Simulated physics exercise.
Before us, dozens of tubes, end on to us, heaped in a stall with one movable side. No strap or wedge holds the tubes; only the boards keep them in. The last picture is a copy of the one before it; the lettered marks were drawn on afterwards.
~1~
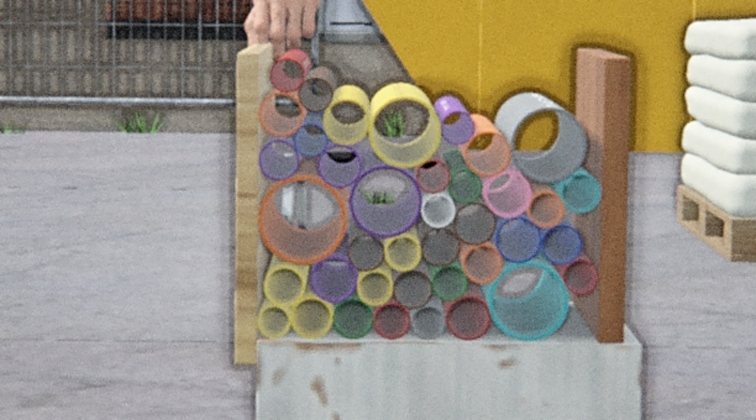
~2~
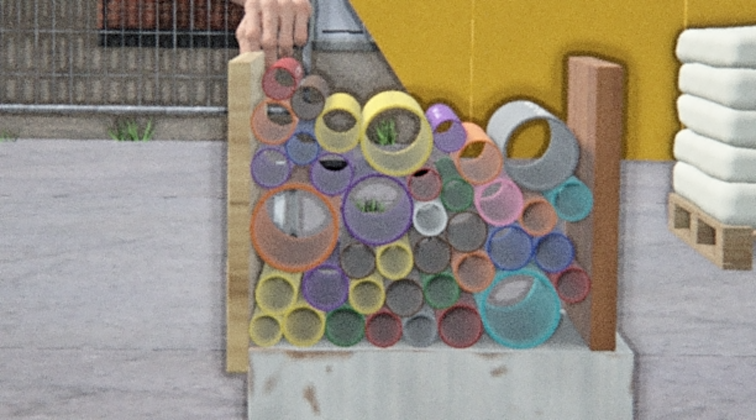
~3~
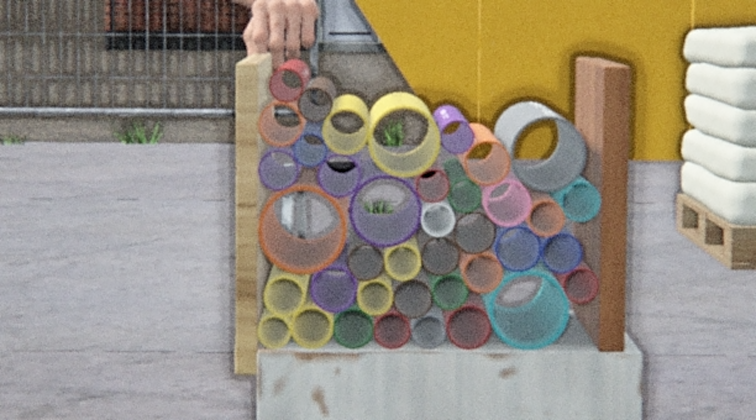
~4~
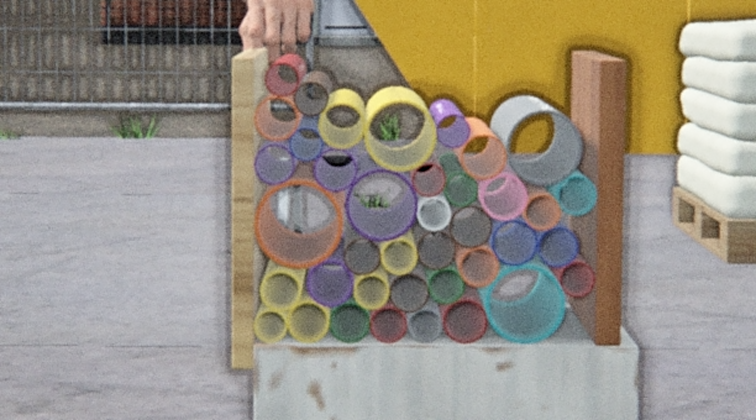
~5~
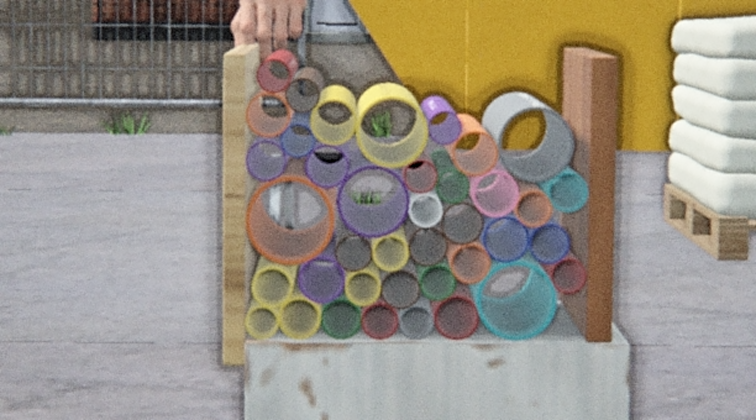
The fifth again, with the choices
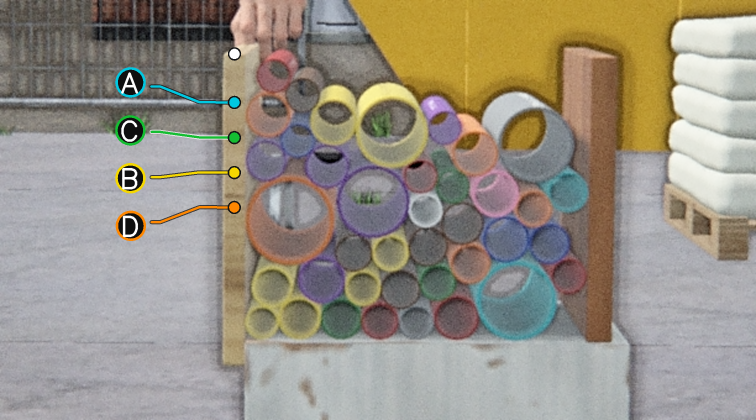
In a paved yard, a hand resting atop the left board beside a heap of colourful tubes, nothing moving but slight camera shake.
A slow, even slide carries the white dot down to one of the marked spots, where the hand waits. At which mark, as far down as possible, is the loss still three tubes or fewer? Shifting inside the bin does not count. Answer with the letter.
No lower than B.
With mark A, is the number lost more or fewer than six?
At A, fewer than six.
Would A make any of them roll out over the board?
No.
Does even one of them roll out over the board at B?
At B: Yes.
On the marked copy, A at (235, 103); B at (235, 172); C at (235, 138); D at (234, 207); the white dot at (235, 54).
Following B. Soon after the start, top of the board (246, 114).
Later, top of the board (245, 172).
In the end, top of the board (245, 172), one out over the board.
As for the rest, A none out over the board; C none out over the board; D more than three out over the board.
